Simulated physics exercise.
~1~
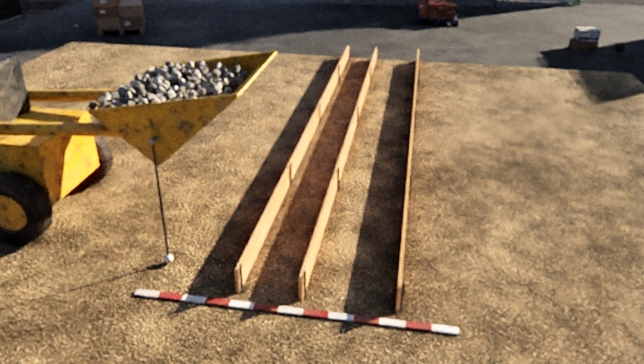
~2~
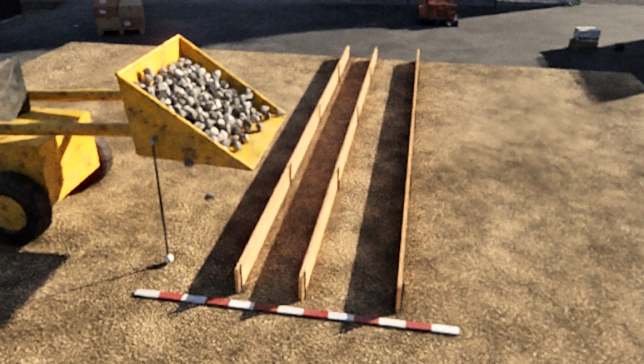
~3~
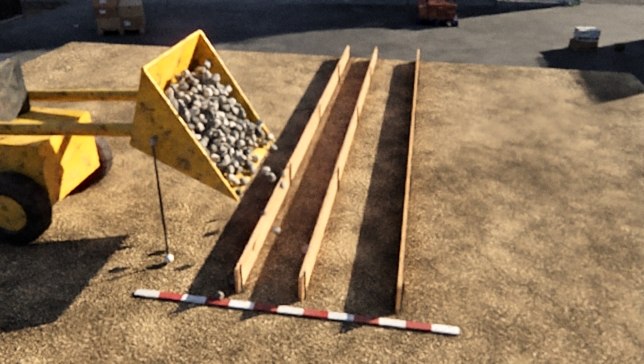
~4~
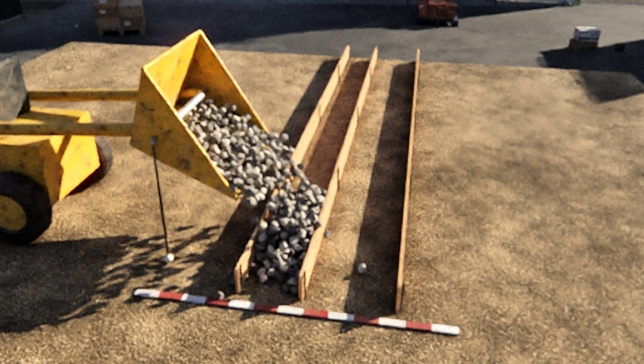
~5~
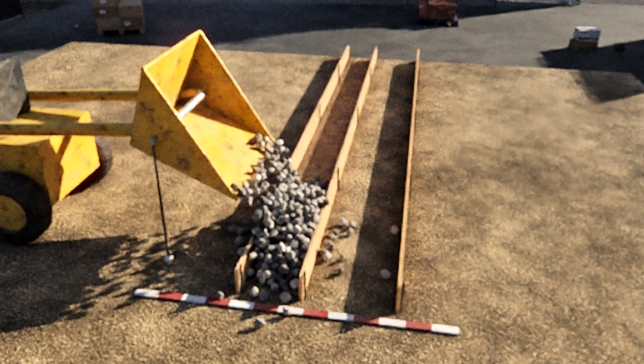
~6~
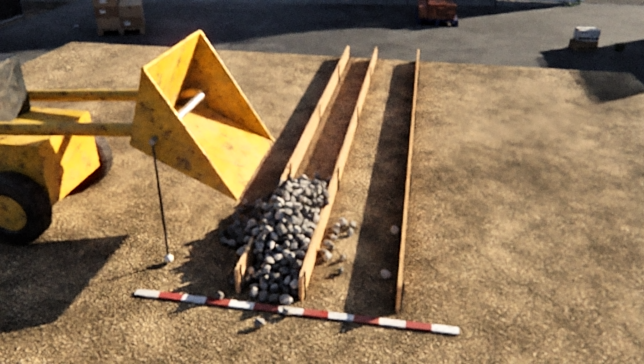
On sunlit gravelly ground, a yellow loader bucket tipping grey stones between wooden planks, emptying fully and leaving a few strays outside.
